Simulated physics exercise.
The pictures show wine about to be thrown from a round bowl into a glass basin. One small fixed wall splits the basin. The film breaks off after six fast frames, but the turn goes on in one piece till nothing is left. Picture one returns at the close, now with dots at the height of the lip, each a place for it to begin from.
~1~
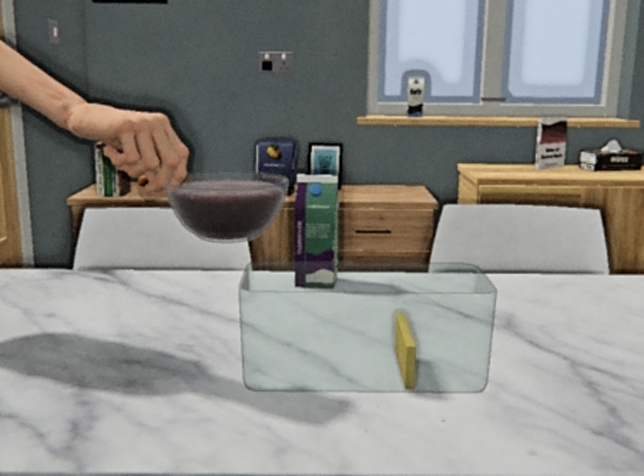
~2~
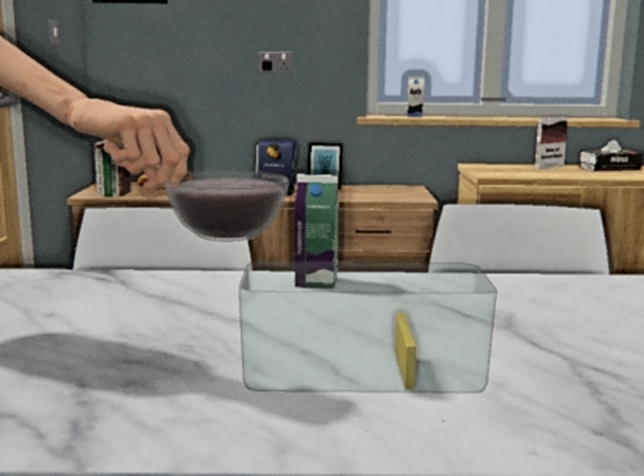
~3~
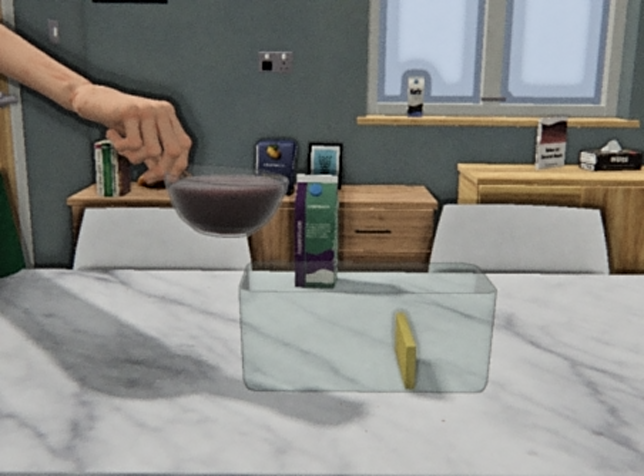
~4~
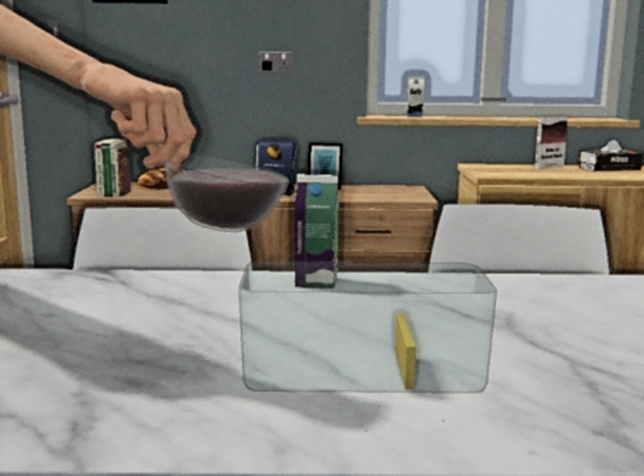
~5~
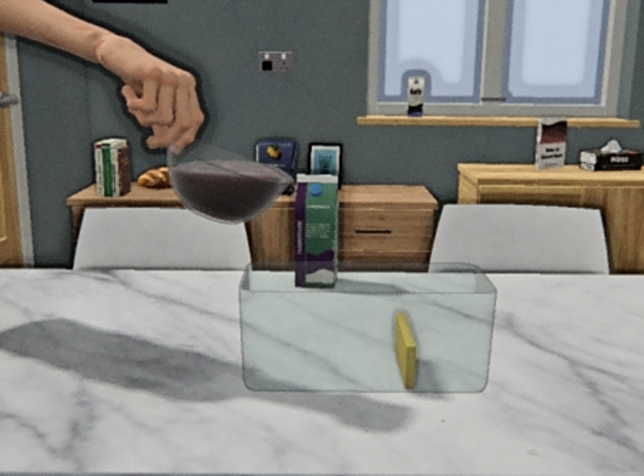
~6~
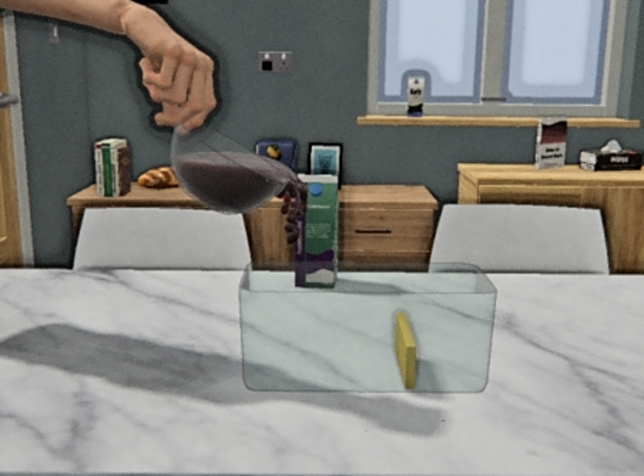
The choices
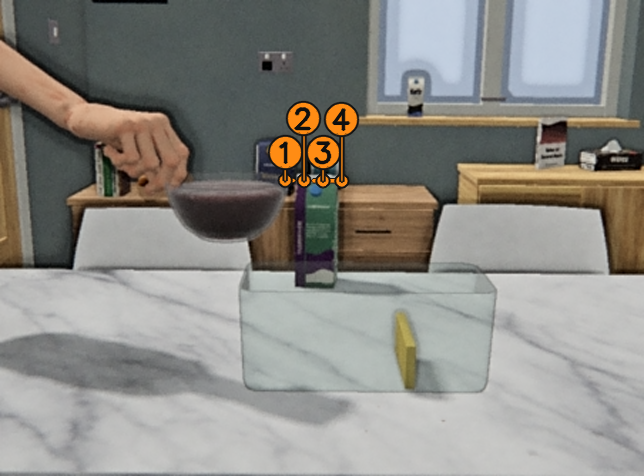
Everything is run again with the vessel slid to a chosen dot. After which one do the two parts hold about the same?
Use spot 3.
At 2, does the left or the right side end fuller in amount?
The left one.
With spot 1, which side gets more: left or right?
More ends on the left.
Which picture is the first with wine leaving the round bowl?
In picture 5.
In orange, 1 at (285, 180); 2 at (304, 180); 3 at (323, 180); 4 at (341, 181).
If 1 is chosen, about 97 % ends left of the wall and 2 % right of it.
If 2 is chosen, about 89 % ends left of the wall and 10 % right of it.
If 3 is chosen, about 48 % ends left of the wall and 51 % right of it.
If 4 is chosen, about 17 % ends left of the wall and 82 % right of it.
